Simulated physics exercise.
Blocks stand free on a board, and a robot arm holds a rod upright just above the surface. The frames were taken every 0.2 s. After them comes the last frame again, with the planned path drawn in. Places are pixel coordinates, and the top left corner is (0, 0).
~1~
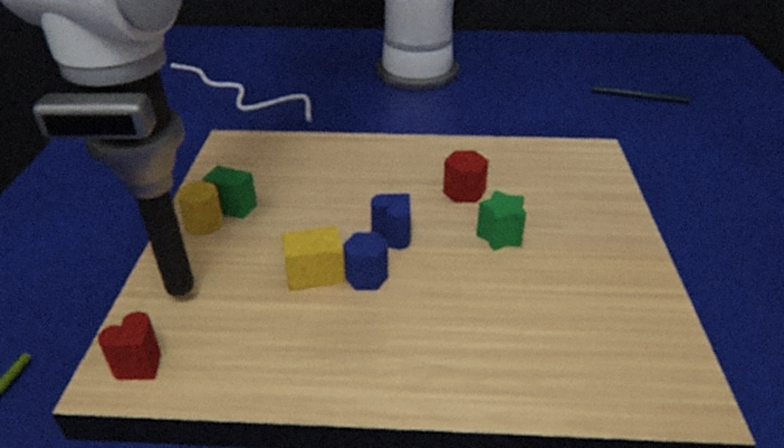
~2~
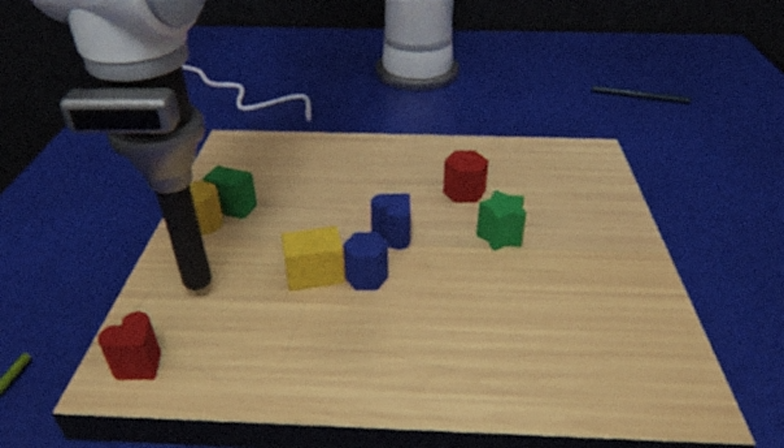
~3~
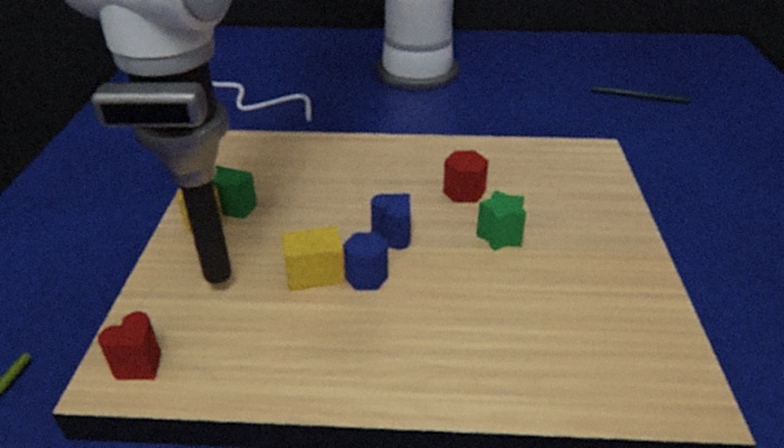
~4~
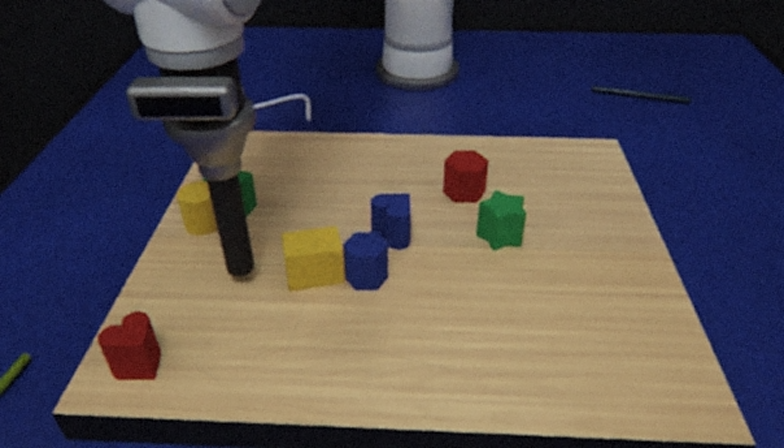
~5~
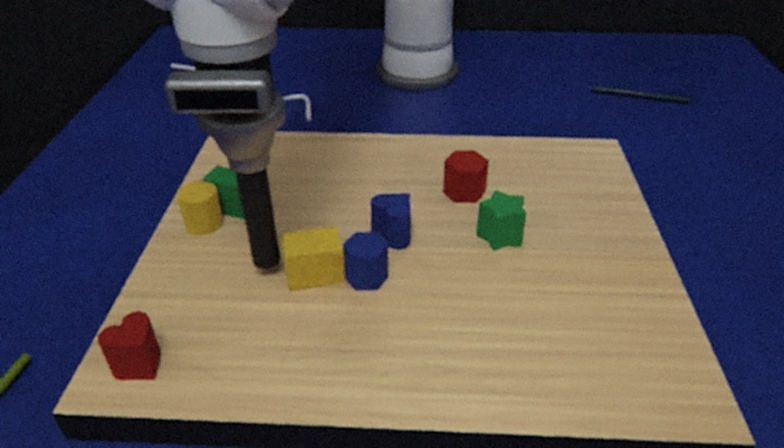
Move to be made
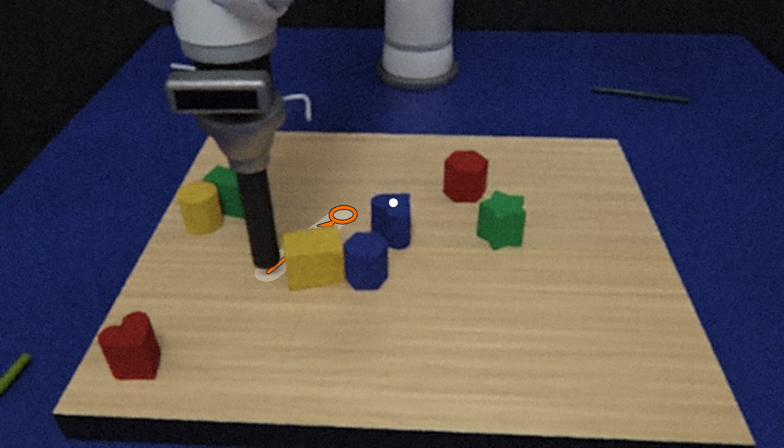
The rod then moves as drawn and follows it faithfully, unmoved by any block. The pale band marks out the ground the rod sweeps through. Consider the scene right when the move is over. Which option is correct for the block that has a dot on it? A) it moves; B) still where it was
I'll go with B - still where it was.
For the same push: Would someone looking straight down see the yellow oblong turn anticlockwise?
No.
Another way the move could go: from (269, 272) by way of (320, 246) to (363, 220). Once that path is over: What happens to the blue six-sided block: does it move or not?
Somewhere new.
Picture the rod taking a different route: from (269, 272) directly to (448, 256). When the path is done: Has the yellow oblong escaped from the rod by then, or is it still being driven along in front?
The rod no longer has it in front.
The drawn path runs from (269, 272) directly to (343, 215); the dot is on the blue heart-shaped block.
On the path given first. One third of the way, rod (294, 240); yellow oblong (320, 235), turned 40° clockwise.
Two thirds of the way, rod (319, 222); yellow oblong (321, 234), turned 45° clockwise.
At the end, rod (343, 205); yellow oblong (321, 234), turned 45° clockwise; blue heart-shaped block not moved.
